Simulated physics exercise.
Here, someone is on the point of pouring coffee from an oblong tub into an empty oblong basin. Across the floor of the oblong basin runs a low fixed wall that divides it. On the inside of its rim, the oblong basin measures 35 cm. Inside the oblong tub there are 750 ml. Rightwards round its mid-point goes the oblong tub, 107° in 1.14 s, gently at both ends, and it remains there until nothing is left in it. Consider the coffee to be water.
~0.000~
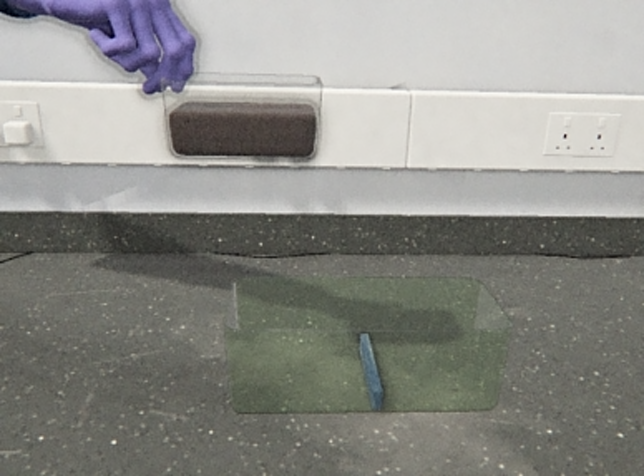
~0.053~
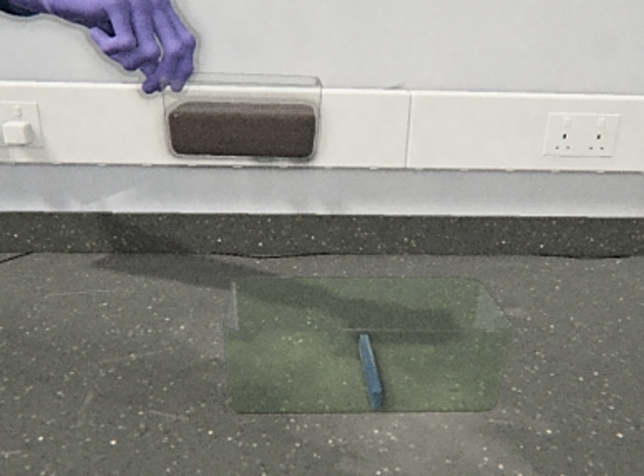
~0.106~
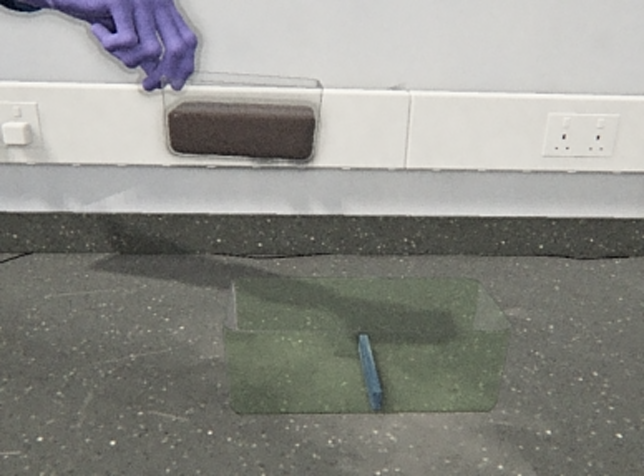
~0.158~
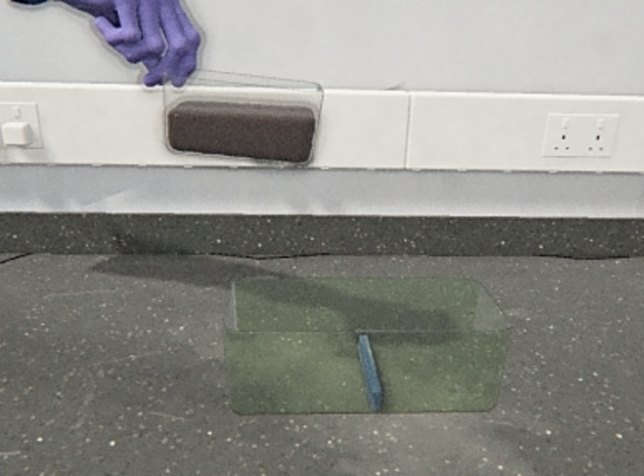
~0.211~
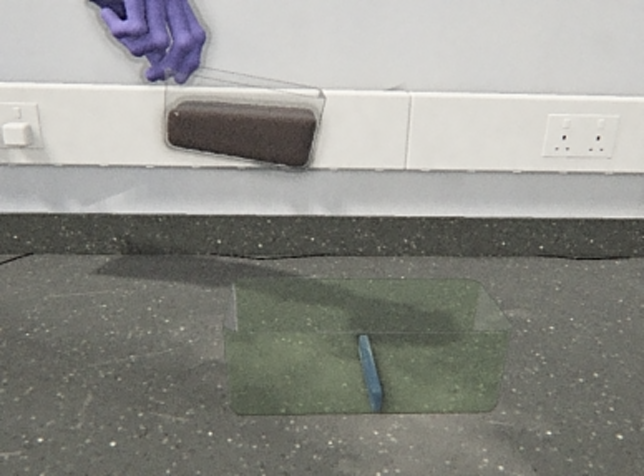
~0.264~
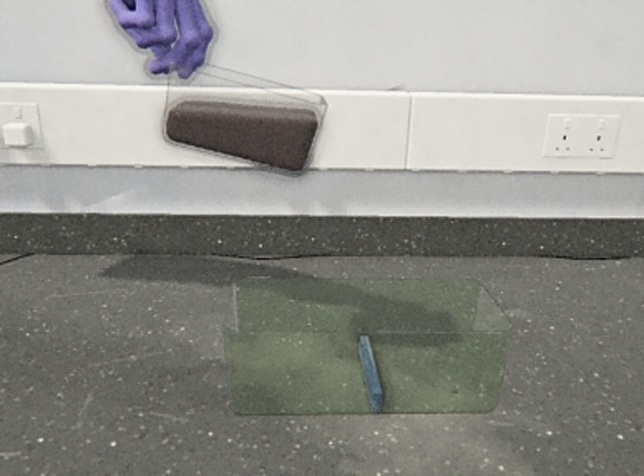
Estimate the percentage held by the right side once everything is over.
I would say 50 per cent.
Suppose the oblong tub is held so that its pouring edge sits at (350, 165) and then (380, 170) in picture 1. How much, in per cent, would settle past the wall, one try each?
The first try gives 60 percent and the second 70 percent.
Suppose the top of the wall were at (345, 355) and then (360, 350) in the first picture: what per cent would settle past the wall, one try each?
Result: 65 per cent, then 60 per cent.
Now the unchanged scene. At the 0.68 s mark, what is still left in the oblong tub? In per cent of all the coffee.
Roughly 50 percent.
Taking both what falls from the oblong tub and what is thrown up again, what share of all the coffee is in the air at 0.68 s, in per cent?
Near 44 per cent at that moment.
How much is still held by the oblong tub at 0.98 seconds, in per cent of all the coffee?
Around 10 in a hundred is still there.
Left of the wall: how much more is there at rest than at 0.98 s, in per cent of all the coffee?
Close to 24% of the whole.
Then, 0.68 s in, the tilt is 69° and 51 per cent is still to pour, 4 is left of the wall and 1 right of it.
Then, 0.98 s in, the tilt is 102° and 11 per cent is still to pour, 25 is left of the wall and 48 right of it.
Then, 1.30 s in, the tilt is 107° and 0 per cent is still to pour, 45 is left of the wall and 50 right of it.
Then, 1.64 s in, the tilt is 107° and 0 per cent is still to pour, 48 is left of the wall and 50 right of it.
Finally, 48 per cent lies left of the wall, 50 right of it and 2 outside.
